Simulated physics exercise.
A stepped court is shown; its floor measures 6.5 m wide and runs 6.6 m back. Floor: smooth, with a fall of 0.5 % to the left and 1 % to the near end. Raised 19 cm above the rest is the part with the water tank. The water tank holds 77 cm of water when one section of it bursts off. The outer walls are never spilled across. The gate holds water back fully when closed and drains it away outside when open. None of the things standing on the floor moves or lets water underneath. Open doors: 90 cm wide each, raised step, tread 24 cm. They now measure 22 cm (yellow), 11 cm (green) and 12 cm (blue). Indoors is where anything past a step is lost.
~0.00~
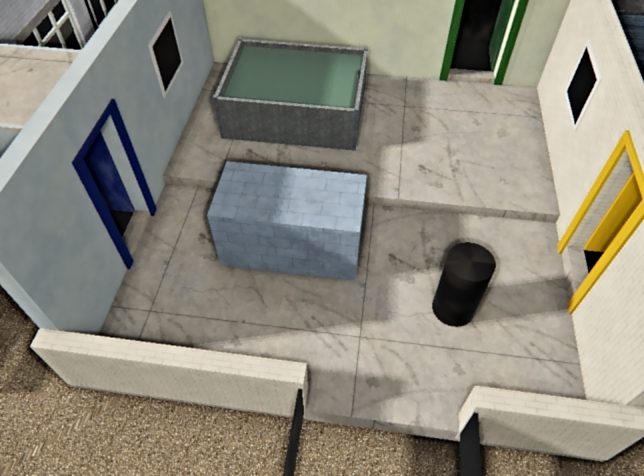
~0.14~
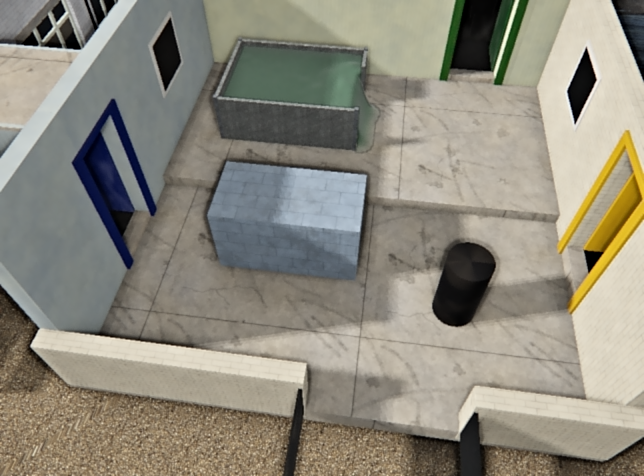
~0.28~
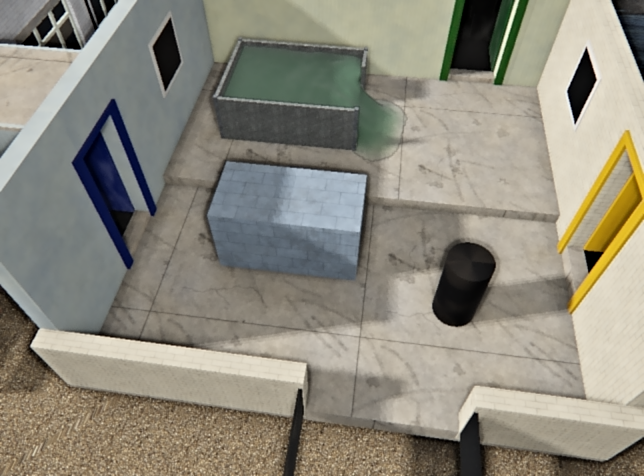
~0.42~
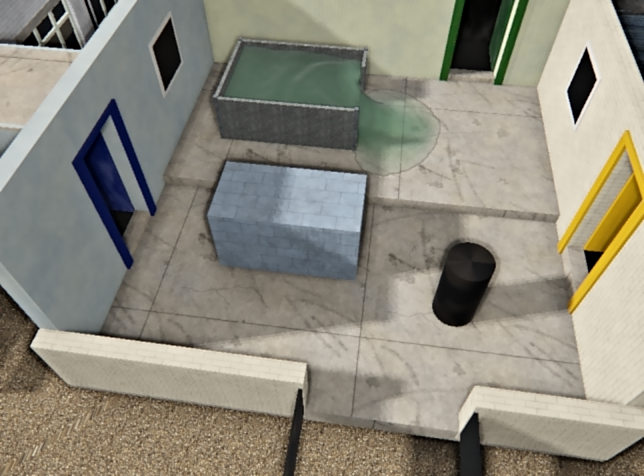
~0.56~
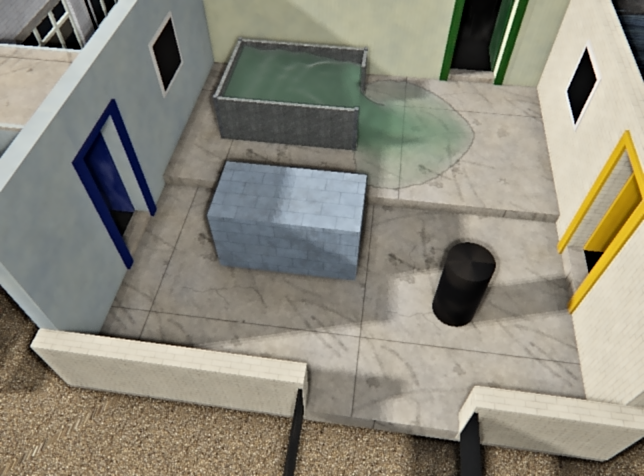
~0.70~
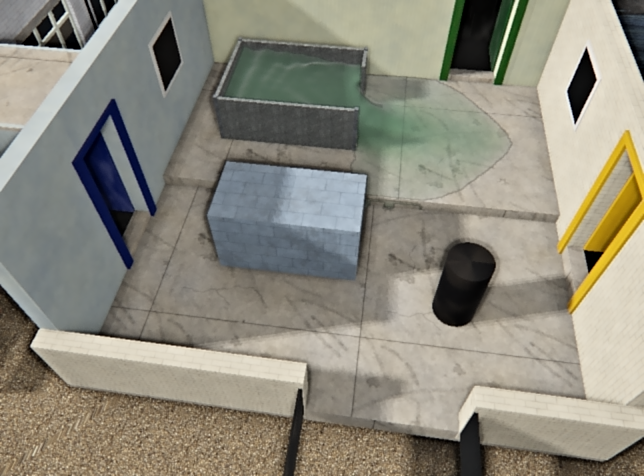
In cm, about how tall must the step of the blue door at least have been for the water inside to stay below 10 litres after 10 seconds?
It would have had to be close to 5.5 cm tall.
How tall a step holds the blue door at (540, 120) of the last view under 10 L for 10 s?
Close to 28 cm at the least.
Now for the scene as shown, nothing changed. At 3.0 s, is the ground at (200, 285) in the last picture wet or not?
It is not reached.
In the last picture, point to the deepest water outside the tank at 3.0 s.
About (589, 415).
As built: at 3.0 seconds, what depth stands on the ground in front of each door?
Depths, in cm - yellow: 18, green: 20, blue: 0.
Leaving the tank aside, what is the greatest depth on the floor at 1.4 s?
40 cm.
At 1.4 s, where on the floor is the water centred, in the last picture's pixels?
My guess is close to (353, 123).
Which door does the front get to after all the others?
Blue.
After 1.4 s water covers 35 % of the floor, deepest (40 cm) near (364, 131); it has not reached the blue door.
After 3.0 s water covers 45 % of the floor, deepest (40 cm) near (589, 415); it has not reached the blue door.
After 10.0 s water covers 90 % of the floor, deepest (17 cm) near (162, 193); 9 cm at the blue door, 0 litres in over its 12 cm step.
At the blue door as built, the water arrived by 6.6 s and peaked near 10 cm at 9.4 s.
With a step of 4.5 cm, 14 litres would have come in within the 10 s; with 6 cm, 7 litres. So under 10 litres takes about 5.5 cm.
